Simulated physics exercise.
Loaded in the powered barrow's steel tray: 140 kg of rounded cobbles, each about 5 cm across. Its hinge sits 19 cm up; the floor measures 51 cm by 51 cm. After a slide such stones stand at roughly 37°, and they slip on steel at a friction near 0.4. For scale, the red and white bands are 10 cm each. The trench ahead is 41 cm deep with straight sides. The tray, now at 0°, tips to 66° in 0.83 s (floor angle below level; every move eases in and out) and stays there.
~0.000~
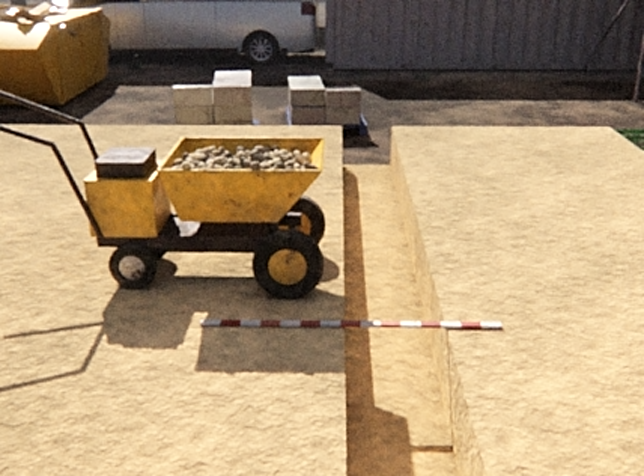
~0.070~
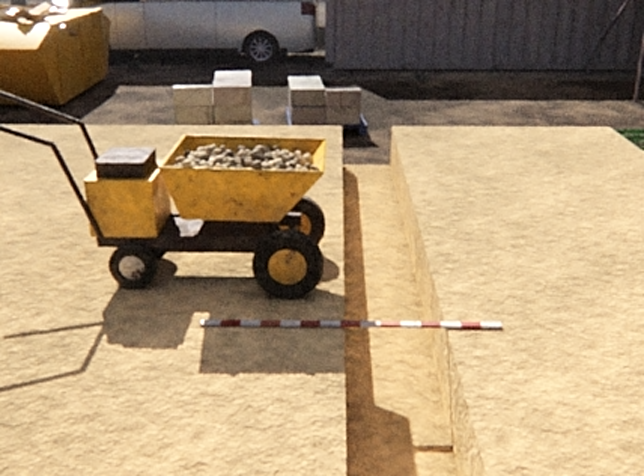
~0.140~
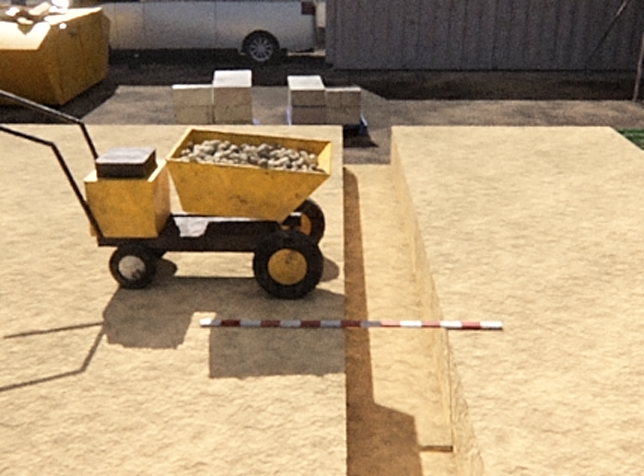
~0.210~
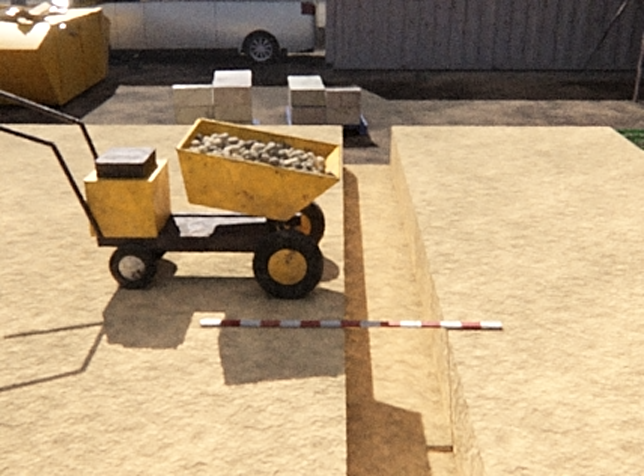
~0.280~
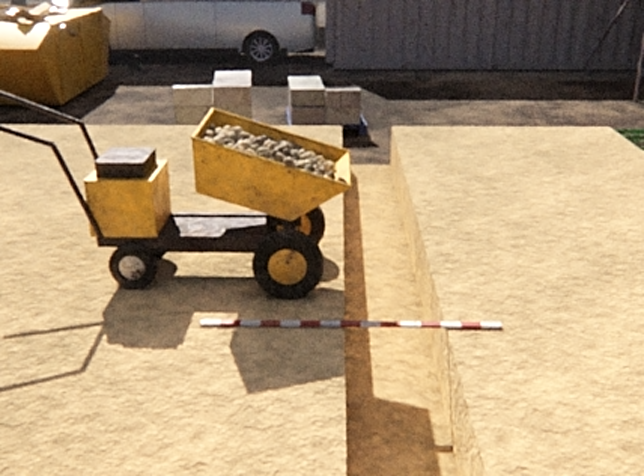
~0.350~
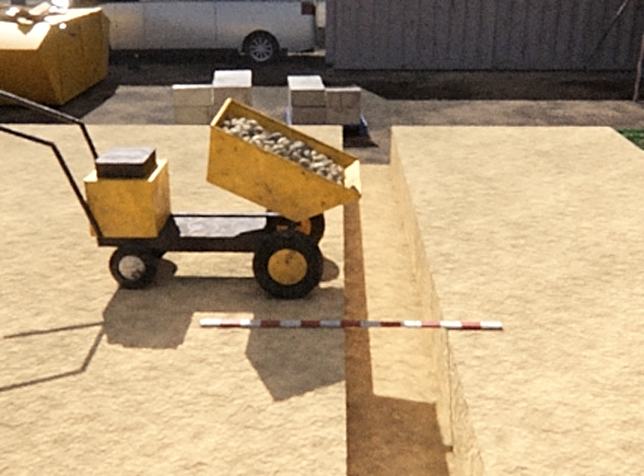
A yellow powered barrow with black wheels, its tray full of grey stones, stands at left on sandy ground beside a straight-sided trench, seen from the side and slightly above. A red and white banded pole lies across the trench, with pale blocks, a yellow skip, a white vehicle and a grey fence behind. The tray tilts steadily steeper to the right, its rear rising and its shadow shifting, while the chassis and camera stay still.
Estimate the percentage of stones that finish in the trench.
Close to 69 in a hundred.
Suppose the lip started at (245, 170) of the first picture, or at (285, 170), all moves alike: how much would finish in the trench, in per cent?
First some 95, then 95 per cent.
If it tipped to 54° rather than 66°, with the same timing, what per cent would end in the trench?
In that case some 40 per cent.
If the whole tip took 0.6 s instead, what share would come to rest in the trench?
In that case some 55 per cent.
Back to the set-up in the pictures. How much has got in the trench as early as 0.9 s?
About 20 per cent by then.
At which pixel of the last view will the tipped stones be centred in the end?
Around (417, 321).
After 0.6 s the floor is at 55°; 100 % in the tray; the foremost stones are at (381, 219).
After 0.9 s the floor is at 66°; 73 % in the tray, 22 % in the trench, 6 % past the trench; the foremost stones are at (455, 263).
After 1.3 s the floor is at 66°; 34 % in the tray, 35 % in the trench, 31 % past the trench; the foremost stones are at (564, 273).
After 3.2 s the floor is at 66°; 0 % in the tray, 69 % in the trench, 31 % past the trench; the foremost stones are past the picture's edge.
